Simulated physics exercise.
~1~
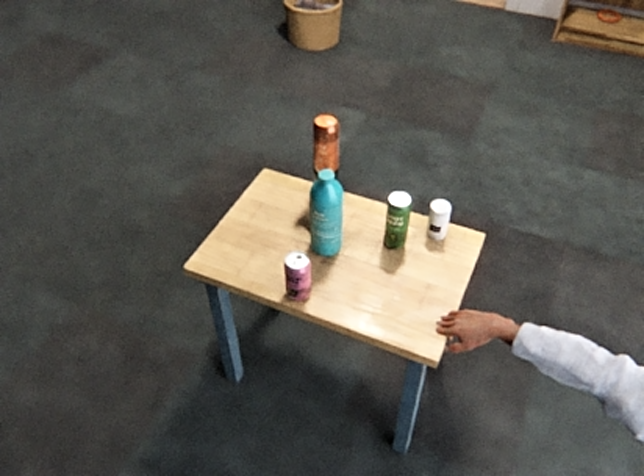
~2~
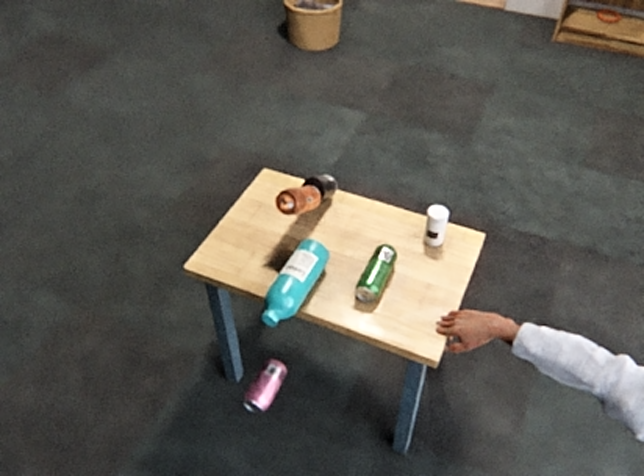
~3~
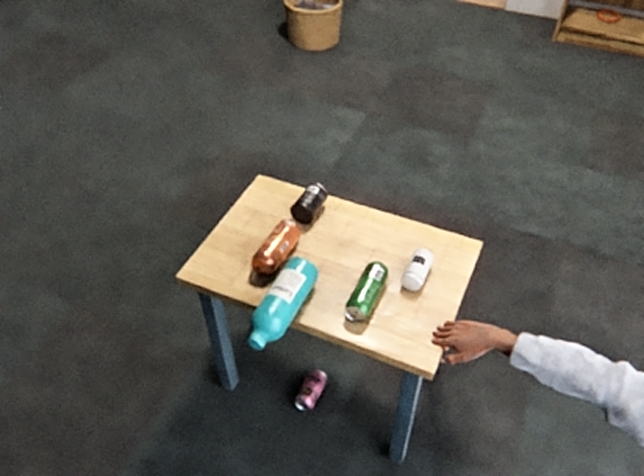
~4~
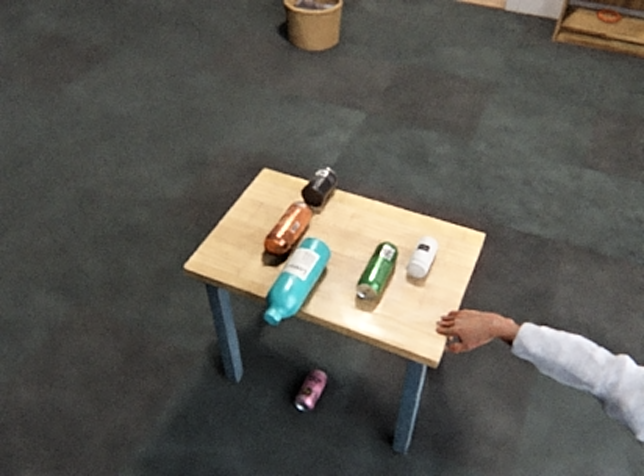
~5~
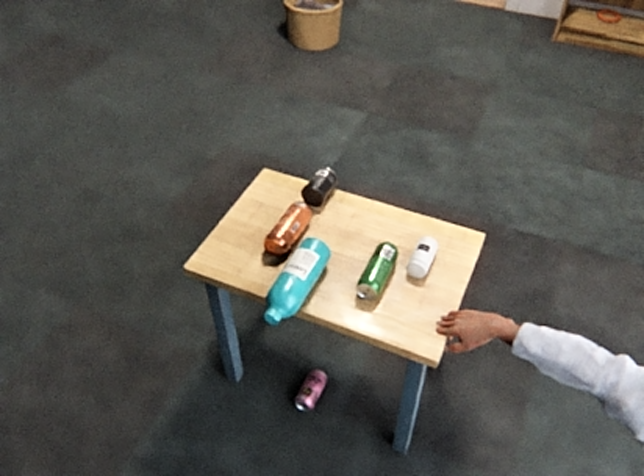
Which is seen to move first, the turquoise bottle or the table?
The turquoise bottle is seen to move first, already tipped over while the table looks to be in its starting place. The table is seen slightly shifted only after that.
